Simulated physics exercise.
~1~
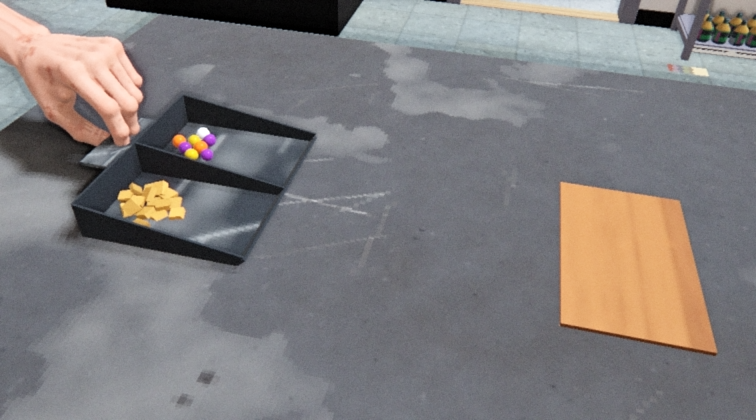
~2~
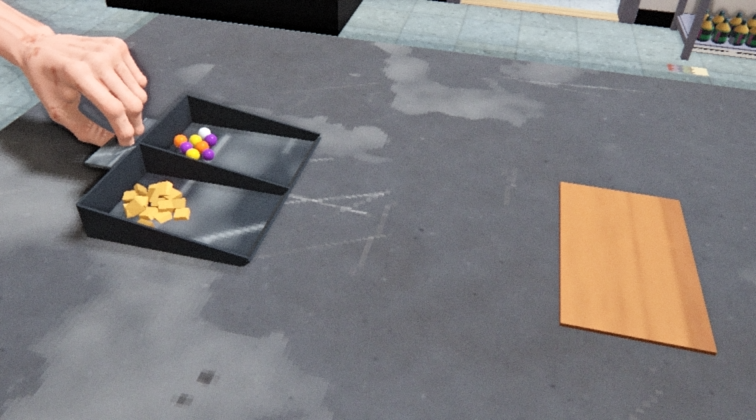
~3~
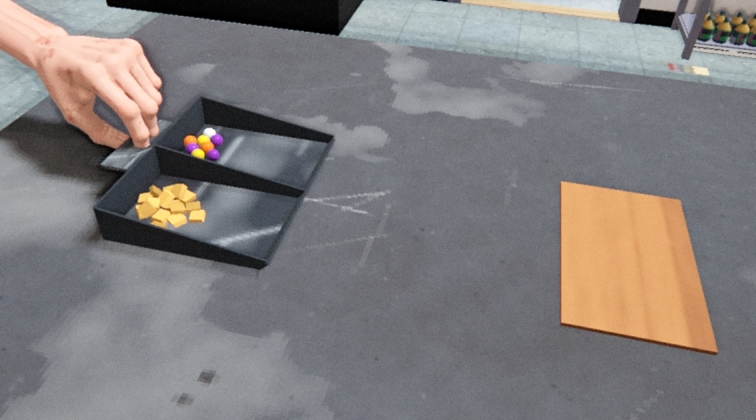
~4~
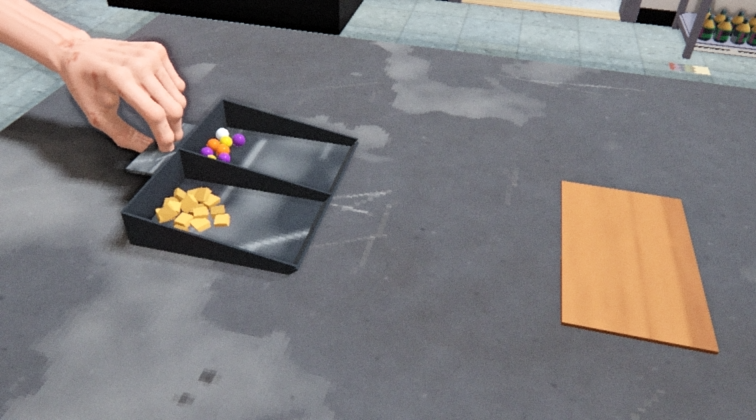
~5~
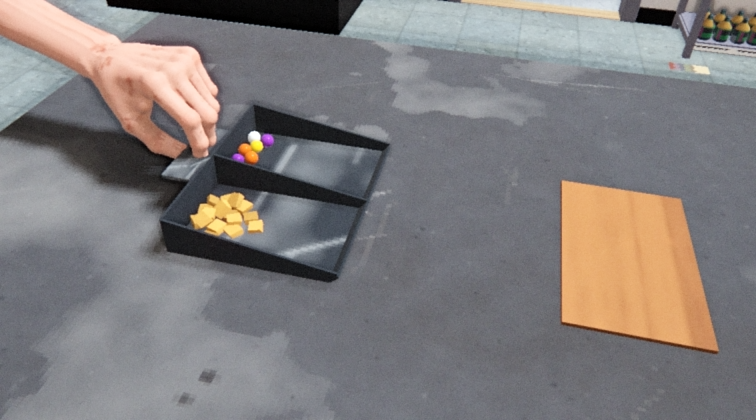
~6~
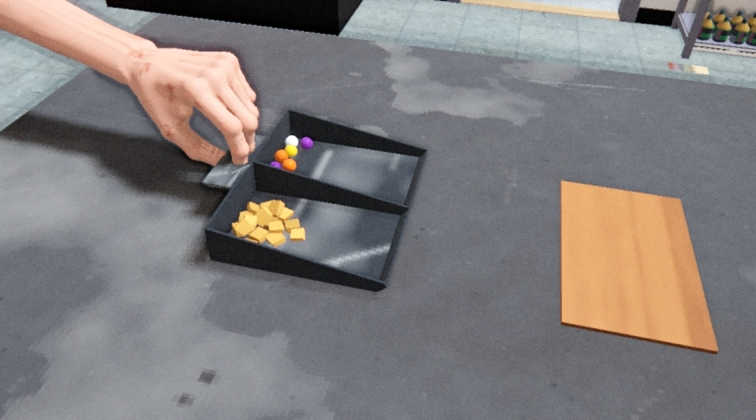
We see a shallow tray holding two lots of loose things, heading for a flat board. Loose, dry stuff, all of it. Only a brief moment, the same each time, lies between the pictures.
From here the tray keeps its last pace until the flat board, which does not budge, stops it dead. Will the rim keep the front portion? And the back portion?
Observed: The front portion is retained and the back portion overflows in part.
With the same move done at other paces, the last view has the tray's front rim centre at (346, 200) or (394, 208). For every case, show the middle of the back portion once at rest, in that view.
Near (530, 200) in the first try and near (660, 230) in the second.
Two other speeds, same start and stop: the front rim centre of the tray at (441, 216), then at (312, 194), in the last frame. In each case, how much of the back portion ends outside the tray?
90 %, then 0 %.
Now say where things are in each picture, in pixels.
The first picture shows front rim at (285, 191), at rest; flat board at (632, 293); front portion at (154, 203), a few cereal squares; back portion at (200, 148), a few gumballs.
The second picture shows front rim at (290, 191), hardly any of the way covered; back portion at (202, 147).
The third picture shows front rim at (306, 193), a small part of the way covered; front portion at (173, 206).
The fourth picture shows front rim at (332, 197), about a quarter of the way covered; back portion at (223, 151).
The fifth picture shows front rim at (367, 203), about a third of the way covered; front portion at (231, 216).
The sixth picture shows front rim at (409, 211), about half of the way covered; flat board at (633, 292); front portion at (263, 216); back portion at (281, 157).
Then, 0.10 s after the last picture, tray still sliding, front rim near (488, 224); front portion all inside; back portion all inside.
Then, 0.30 s after the last picture, tray stopped at the flat board; front portion all inside, moved towards the front rim; back portion all inside, moved towards the front rim.
Then, 0.51 s after the last picture, tray stopped at the flat board; front portion all inside, moved towards the front rim; back portion most out of the tray.
By the end, tray stopped at the flat board; front portion all inside, moved towards the front rim; back portion most out of the tray.
